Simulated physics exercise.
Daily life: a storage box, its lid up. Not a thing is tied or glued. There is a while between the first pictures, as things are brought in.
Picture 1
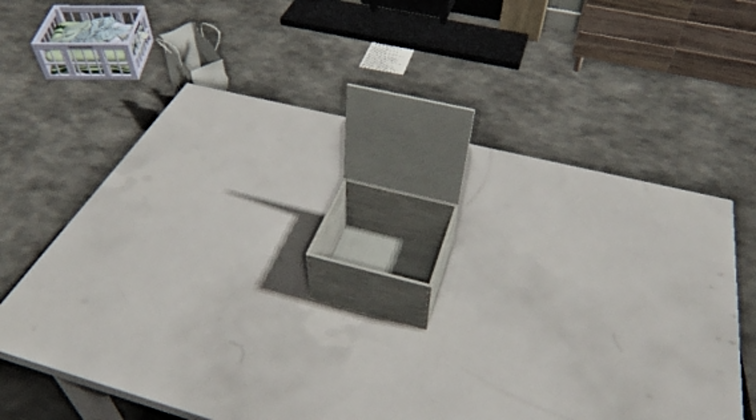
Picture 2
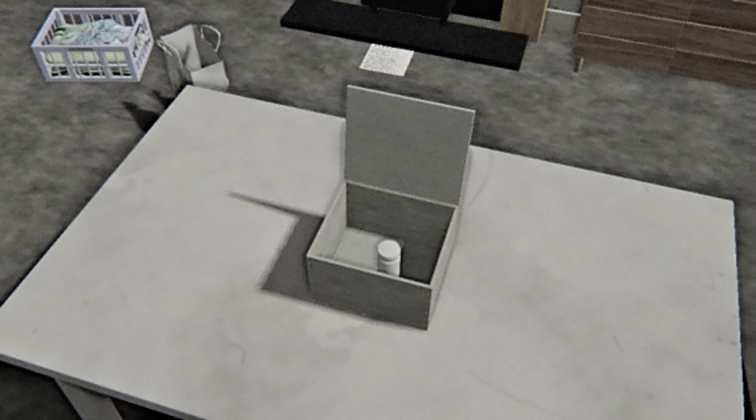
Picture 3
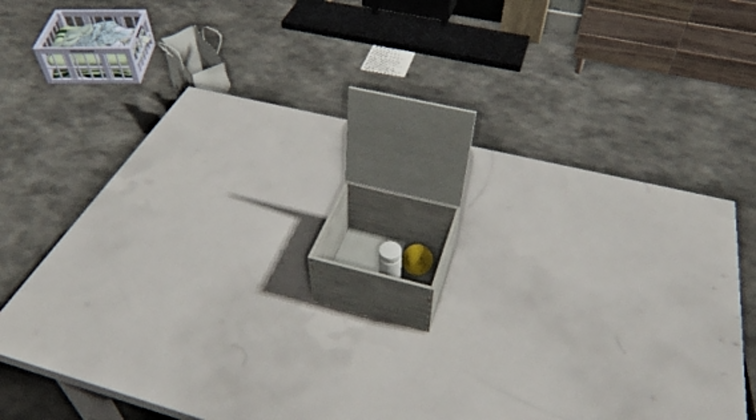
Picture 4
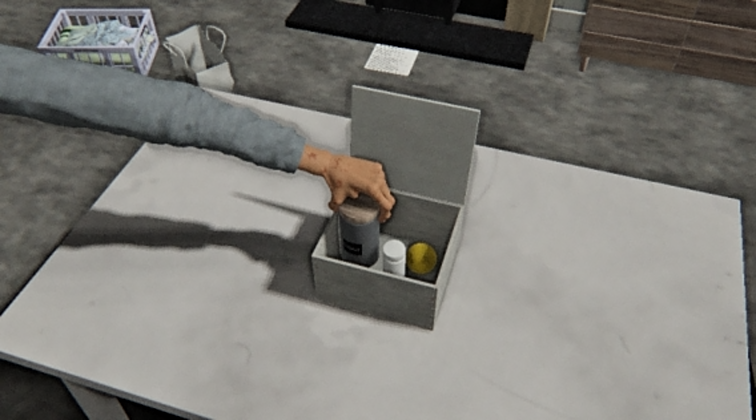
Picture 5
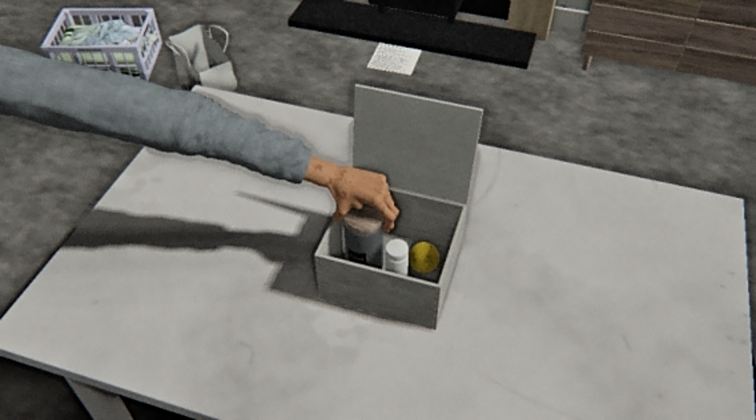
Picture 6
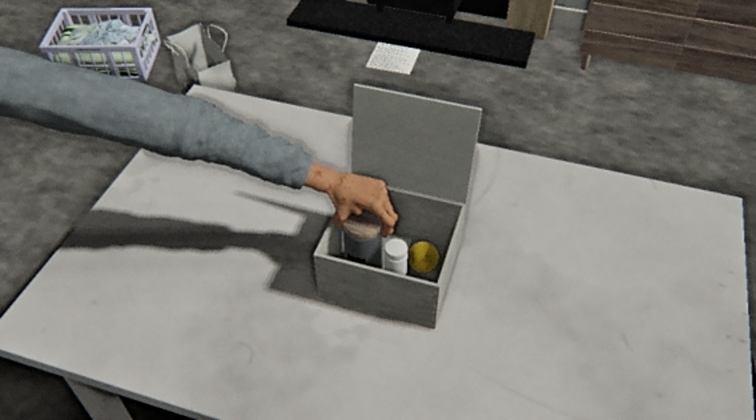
A hand lowered a grey jar into the left side of an open storage box on a table, after a small white container and then a yellow ball had appeared inside it.
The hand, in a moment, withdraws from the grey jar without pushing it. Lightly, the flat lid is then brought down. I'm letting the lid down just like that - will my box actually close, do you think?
In the end, the box is left open.
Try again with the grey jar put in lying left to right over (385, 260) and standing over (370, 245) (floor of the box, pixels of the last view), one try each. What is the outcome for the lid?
Lid: First try closed, second try open.
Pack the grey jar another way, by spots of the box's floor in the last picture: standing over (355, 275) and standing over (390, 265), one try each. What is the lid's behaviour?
First, the lid won't shut; second, the lid does shut.
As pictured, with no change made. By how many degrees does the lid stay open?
I'd put it at roughly 14°.
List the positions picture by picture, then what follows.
In the first picture, the last thing is not in view yet.
In the second picture, the last thing is not in view yet.
In the third picture, the last thing is not in view yet; yellow ball (417, 260).
In the fourth picture, on its way; grey jar (360, 230); yellow ball (421, 258).
In the fifth picture, on its way; grey jar (364, 240); yellow ball (424, 258).
In the sixth picture, in place under the hand; grey jar (363, 245); yellow ball (423, 257).
Then, 1.50 s later than the last frame, lid 66° above the rim.
Then, 2.00 s later than the last frame, lid 25° above the rim.
When it is over, lid 15° above the rim; all 3 as before. End places, in pixels of the last picture, grey jar near (363, 245).
